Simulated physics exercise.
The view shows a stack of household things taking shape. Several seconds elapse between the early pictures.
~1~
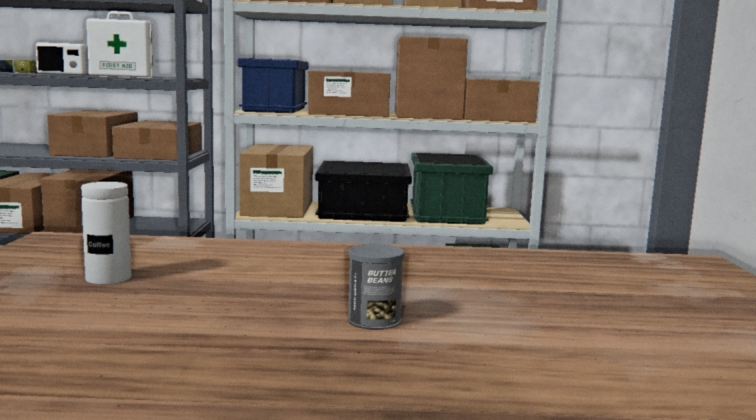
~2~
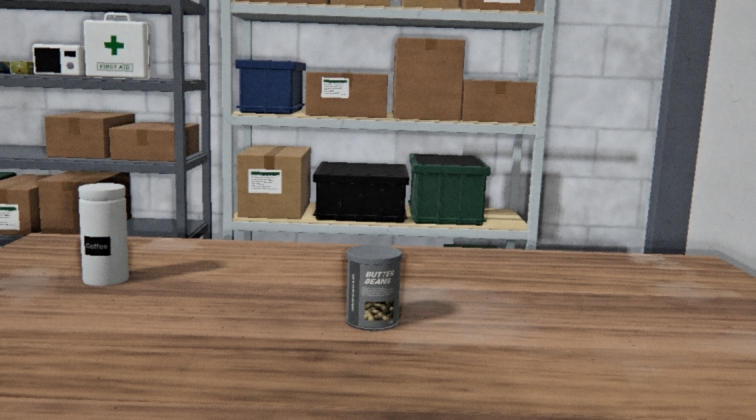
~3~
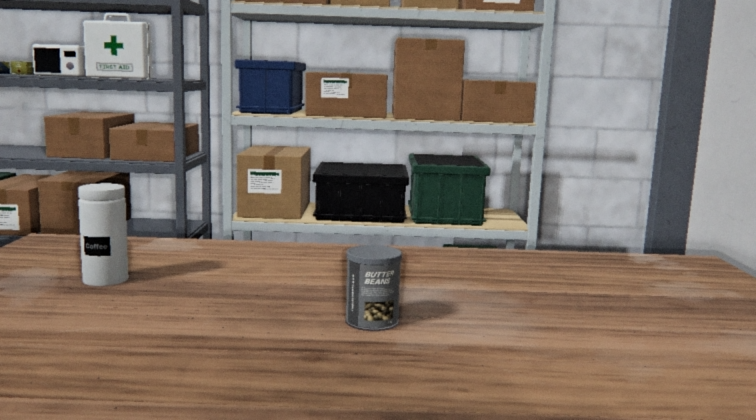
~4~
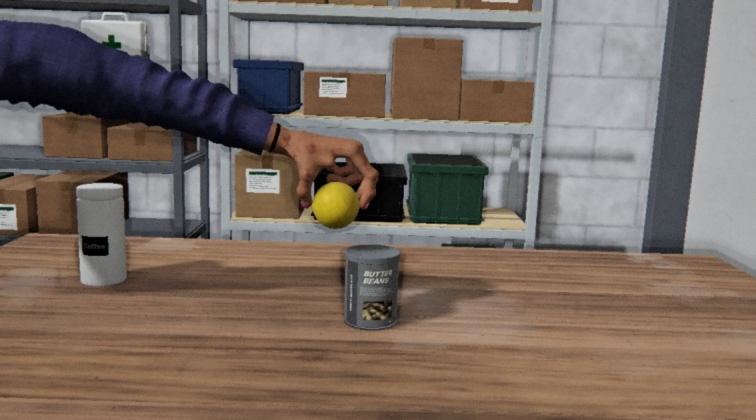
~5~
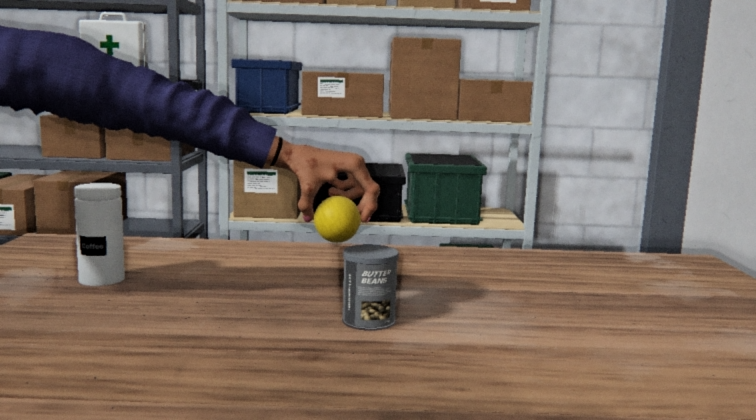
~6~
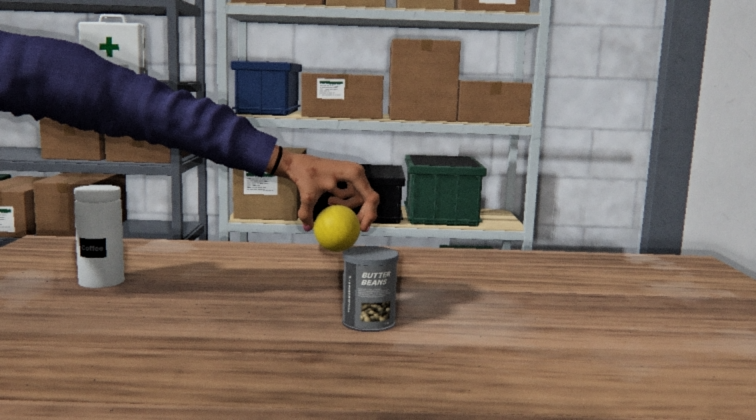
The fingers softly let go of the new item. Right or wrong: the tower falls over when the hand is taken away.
Right.
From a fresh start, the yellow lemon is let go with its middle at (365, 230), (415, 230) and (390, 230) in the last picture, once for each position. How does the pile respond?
The pile remains standing the first time, collapses the second time and remains standing the third time.
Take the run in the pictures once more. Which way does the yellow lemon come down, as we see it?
As we see it, to our left.
Then, 0.30 s on from there, yellow lemon shifted a little near (319, 246).
Then, 0.40 s on from there, yellow lemon now fallen.
Then, 1.50 s on from there, nothing new.
In the end, fallen, yellow lemon; the other 2 unmoved. At the end, from the last picture's camera, yellow lemon near (291, 299). The pile loses its balance.
